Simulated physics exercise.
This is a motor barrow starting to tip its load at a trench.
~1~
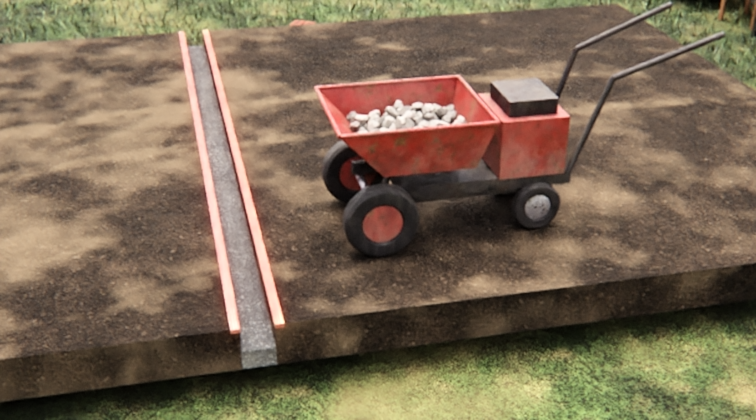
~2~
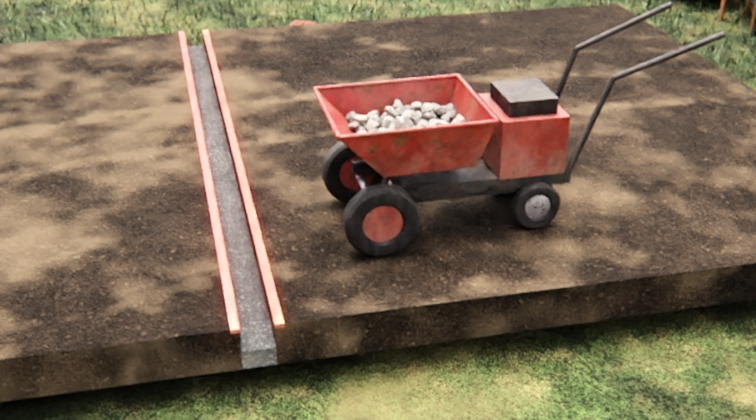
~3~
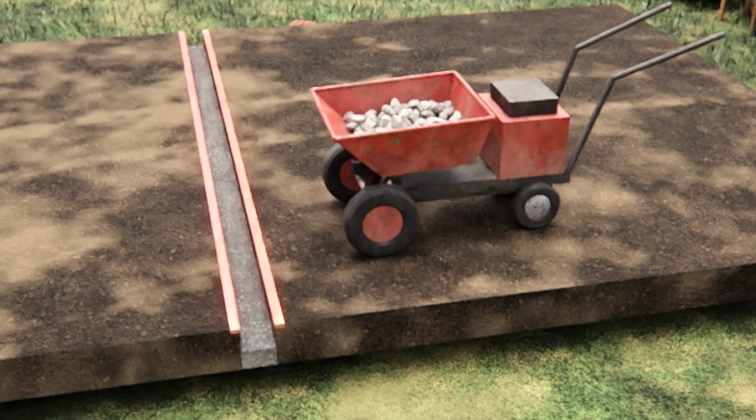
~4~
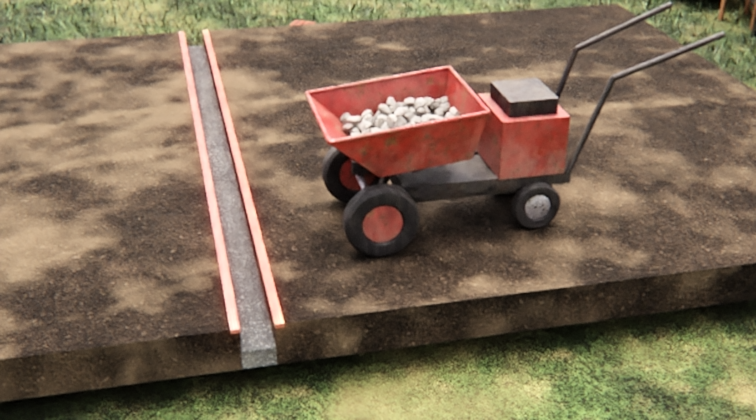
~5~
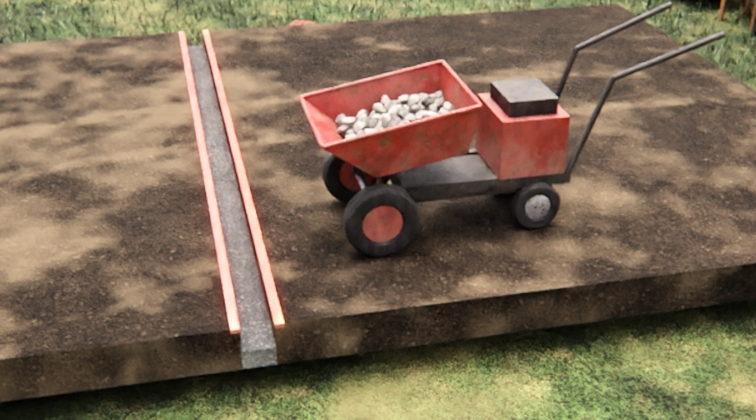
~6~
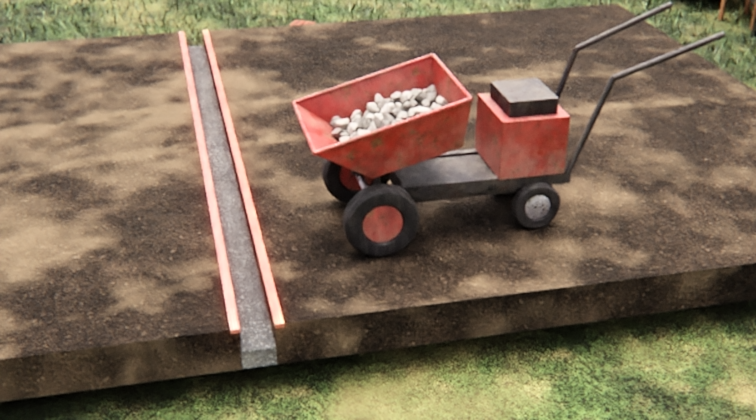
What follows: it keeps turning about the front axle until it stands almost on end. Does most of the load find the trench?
In the trench: Over half.
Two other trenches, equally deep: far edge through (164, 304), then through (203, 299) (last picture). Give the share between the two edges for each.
In turn 90 and 90 in a hundred.
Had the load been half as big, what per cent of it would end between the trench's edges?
Some 80 per cent.
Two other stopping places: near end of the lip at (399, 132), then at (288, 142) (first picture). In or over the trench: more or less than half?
One: Below a half. Two: Not half.
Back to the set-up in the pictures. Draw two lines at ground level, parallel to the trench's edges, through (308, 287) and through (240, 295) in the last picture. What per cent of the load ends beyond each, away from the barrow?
The first gives 90 %, the second 20 %.
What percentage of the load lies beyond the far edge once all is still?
Roughly 15 in a hundred.
Soon after the last picture, skip tipped steeply; all in the skip.
A little later, skip tipped steeply; most in the skip; a small part short of the trench; a small part in or heaped over the trench; a stray few beyond it.
Later still, skip tipped right over; a small part in the skip; a small part short of the trench; about two thirds in or heaped over the trench; a small part beyond it.
At rest, skip tipped right over; a small part in the skip; a small part short of the trench; about two thirds in or heaped over the trench; a small part beyond it.
